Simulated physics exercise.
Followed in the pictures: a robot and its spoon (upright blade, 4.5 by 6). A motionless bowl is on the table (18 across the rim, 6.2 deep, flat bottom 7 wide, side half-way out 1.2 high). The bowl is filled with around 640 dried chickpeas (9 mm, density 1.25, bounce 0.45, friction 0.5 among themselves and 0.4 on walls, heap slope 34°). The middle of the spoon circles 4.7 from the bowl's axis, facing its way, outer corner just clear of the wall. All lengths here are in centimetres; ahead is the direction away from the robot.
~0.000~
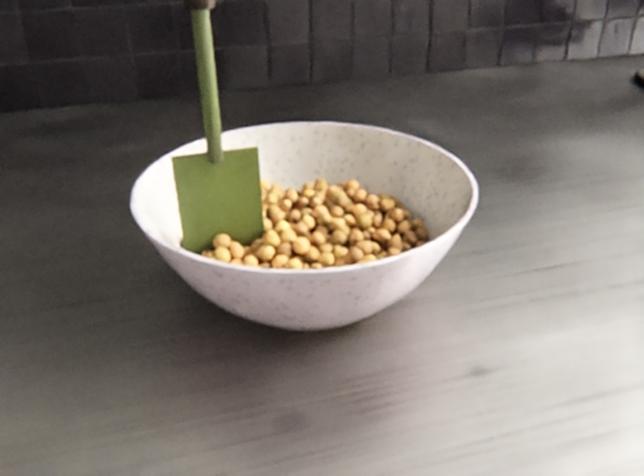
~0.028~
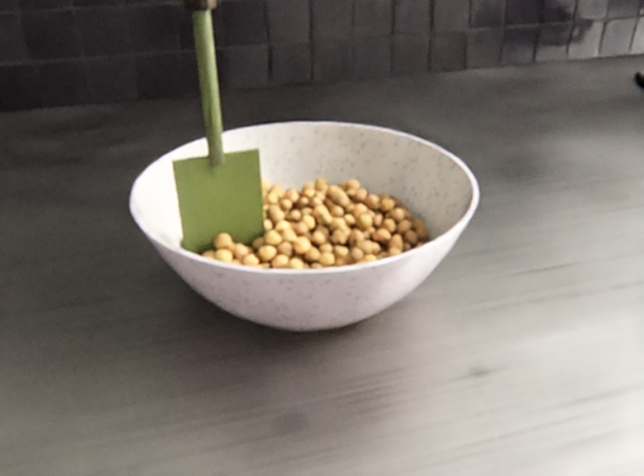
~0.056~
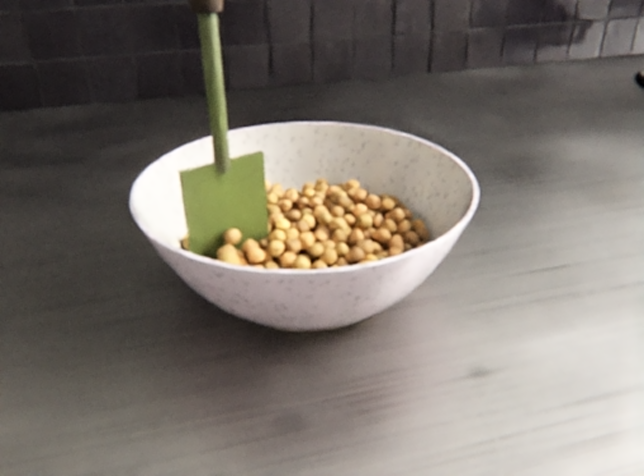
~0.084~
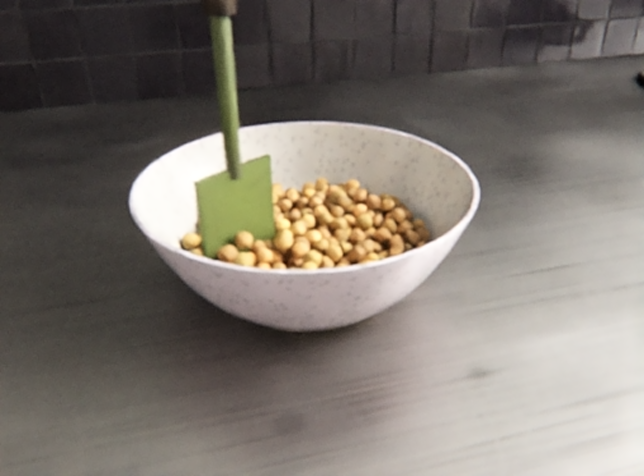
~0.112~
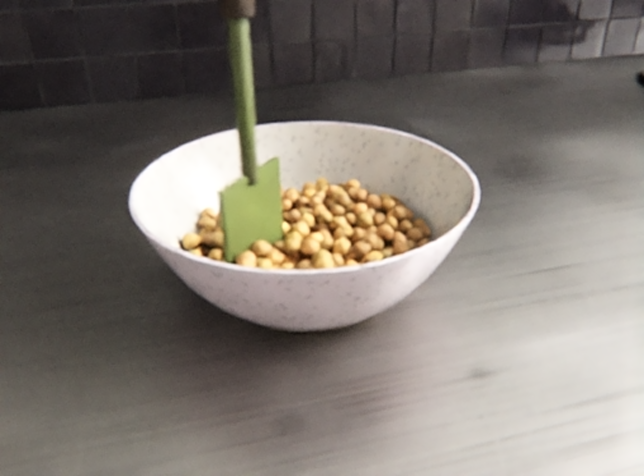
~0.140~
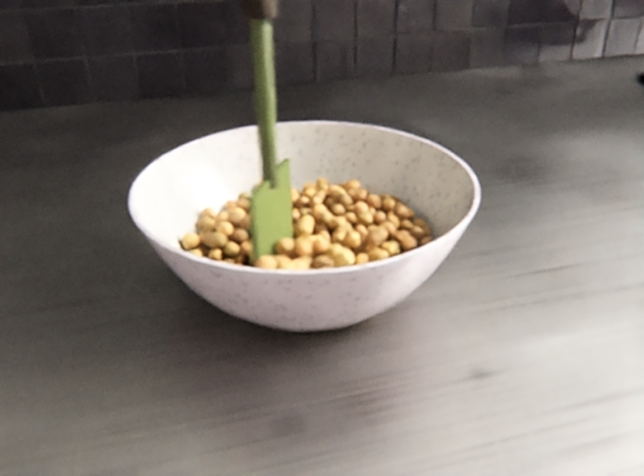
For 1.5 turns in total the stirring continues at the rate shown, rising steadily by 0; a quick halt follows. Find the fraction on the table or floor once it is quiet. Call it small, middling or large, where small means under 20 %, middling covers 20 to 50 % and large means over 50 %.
I would call it small.
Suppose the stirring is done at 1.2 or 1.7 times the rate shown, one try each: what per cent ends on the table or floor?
I'd expect near 15 per cent, then near 30 per cent.
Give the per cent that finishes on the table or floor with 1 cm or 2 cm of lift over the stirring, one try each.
Around 5 percent, then 0 percent.
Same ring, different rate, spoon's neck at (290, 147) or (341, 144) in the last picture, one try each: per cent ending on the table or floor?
It comes to roughly 15 per cent and then 30 per cent.
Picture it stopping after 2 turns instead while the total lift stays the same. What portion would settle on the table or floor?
15 %.
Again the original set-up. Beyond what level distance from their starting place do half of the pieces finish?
6 cm.
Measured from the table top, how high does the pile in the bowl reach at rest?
The top sits some 6.5 cm up.
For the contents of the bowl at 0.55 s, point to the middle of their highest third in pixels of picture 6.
Near (282, 167).
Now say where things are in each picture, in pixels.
In the first frame, the spoon neck at (212, 124), 0° round; upper third of the load around (314, 228), from x 190 to 420, top at y 185; 639 in the bowl.
In the second frame, the spoon neck at (213, 126), 5° round; upper third of the load around (313, 228), from x 190 to 420, top at y 185.
In the third frame, the spoon neck at (219, 132), 17° round; upper third of the load around (307, 229), from x 190 to 420, top at y 185.
In the fourth frame, the spoon neck at (231, 138), 30° round; upper third of the load around (309, 233), from x 190 to 425, top at y 185.
In the fifth frame, the spoon neck at (247, 142), 43° round; upper third of the load around (318, 237), from x 190 to 425, top at y 185.
In the sixth frame, the spoon neck at (268, 146), 56° round; upper third of the load around (324, 238), from x 190 to 425, top at y 185; 639 in the bowl.
After 0.55 s, 246° round, highest piece 8 above the table; 617 in the bowl, 17 on the table or floor, 5 in flight or on the tool.
After 0.95 s, 76° round, highest piece 8 above the table; 586 in the bowl, 48 on the table or floor, 5 in flight or on the tool.
After 1.35 s, 180° round, highest piece 6 above the table; 564 in the bowl, 75 on the table or floor.
After 2.05 s, 180° round, highest piece 6 above the table; 564 in the bowl, 75 on the table or floor.
In the end, 564 in the bowl, 75 on the table or floor. That is 12 % on the table or floor.
